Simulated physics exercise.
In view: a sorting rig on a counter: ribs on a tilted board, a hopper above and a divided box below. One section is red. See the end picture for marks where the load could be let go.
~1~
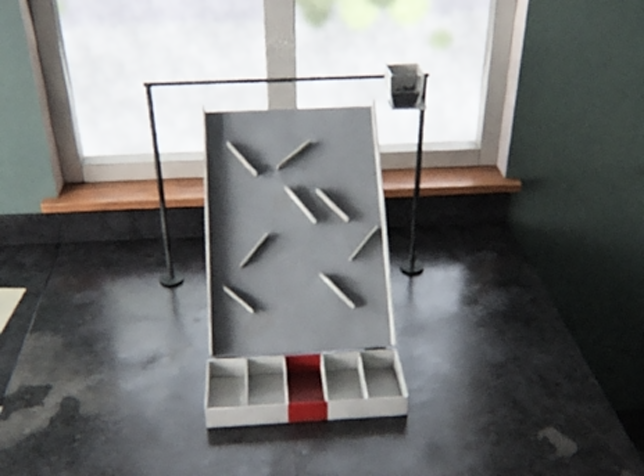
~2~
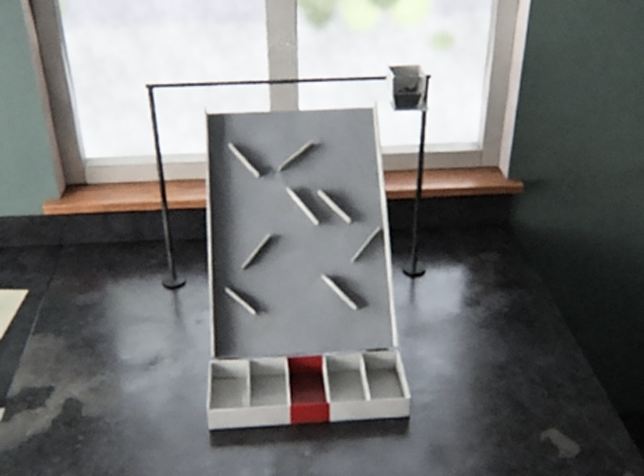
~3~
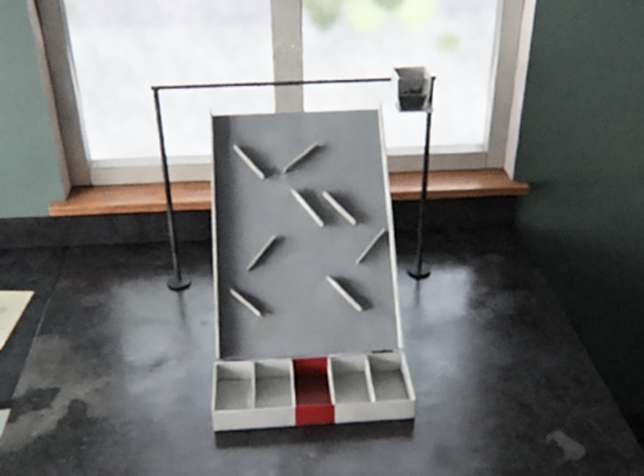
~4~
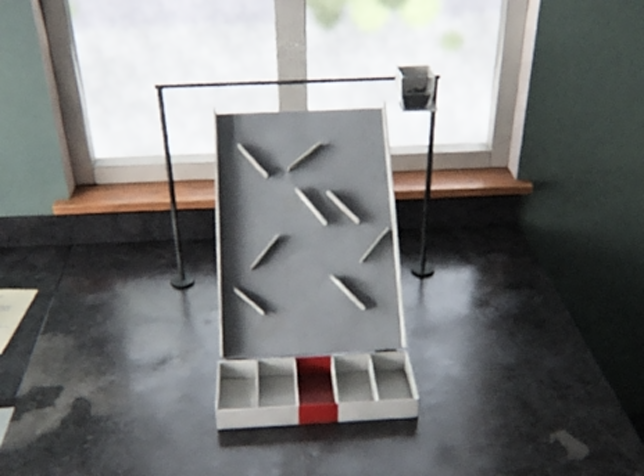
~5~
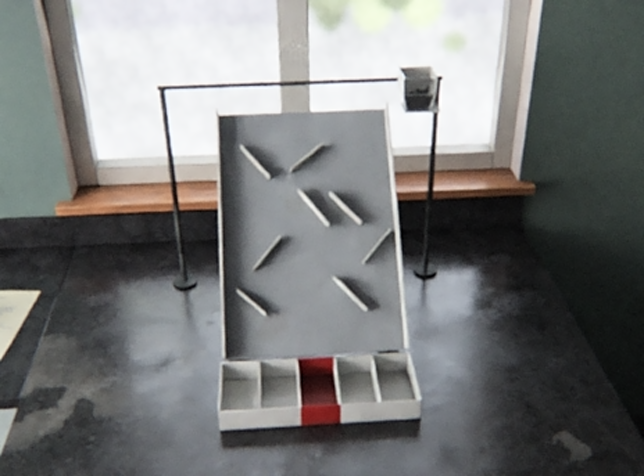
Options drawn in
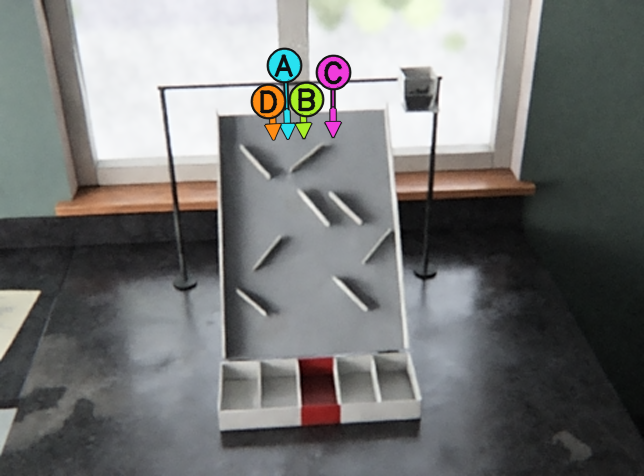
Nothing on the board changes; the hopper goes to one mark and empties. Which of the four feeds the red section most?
D.
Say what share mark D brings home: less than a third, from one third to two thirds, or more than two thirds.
From one third to two thirds.
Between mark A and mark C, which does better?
It is A.
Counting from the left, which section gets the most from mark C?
The fifth.
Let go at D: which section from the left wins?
It is the third one.
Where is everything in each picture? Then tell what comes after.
In the first frame, hopper near (403, 100), black beans, door shut.
In the second frame, ribs (229, 143) to (258, 175), (280, 167) to (312, 141), (287, 187) to (318, 222).
In the third frame, ribs (324, 191) to (356, 222), (247, 269) to (274, 236), (358, 261) to (384, 228).
In the fourth frame, ribs (235, 289) to (263, 312), (331, 275) to (365, 308).
In the fifth frame, red section near (321, 414), number 3 of 5 from the left.
On the marked copy, mark A meets the board at (287, 133); mark B meets the board at (303, 132); mark C meets the board at (333, 131); mark D meets the board at (273, 134).
Choosing A, close to a quarter in the red section, close to half in other sections, close to a quarter held on the board.
Choosing B, a small share in the red section, close to half in other sections, close to a third held on the board.
Choosing C, only a few in the red section, the bulk in other sections, a small share held on the board.
Choosing D, close to half in the red section, close to a third in other sections, a small share held on the board.
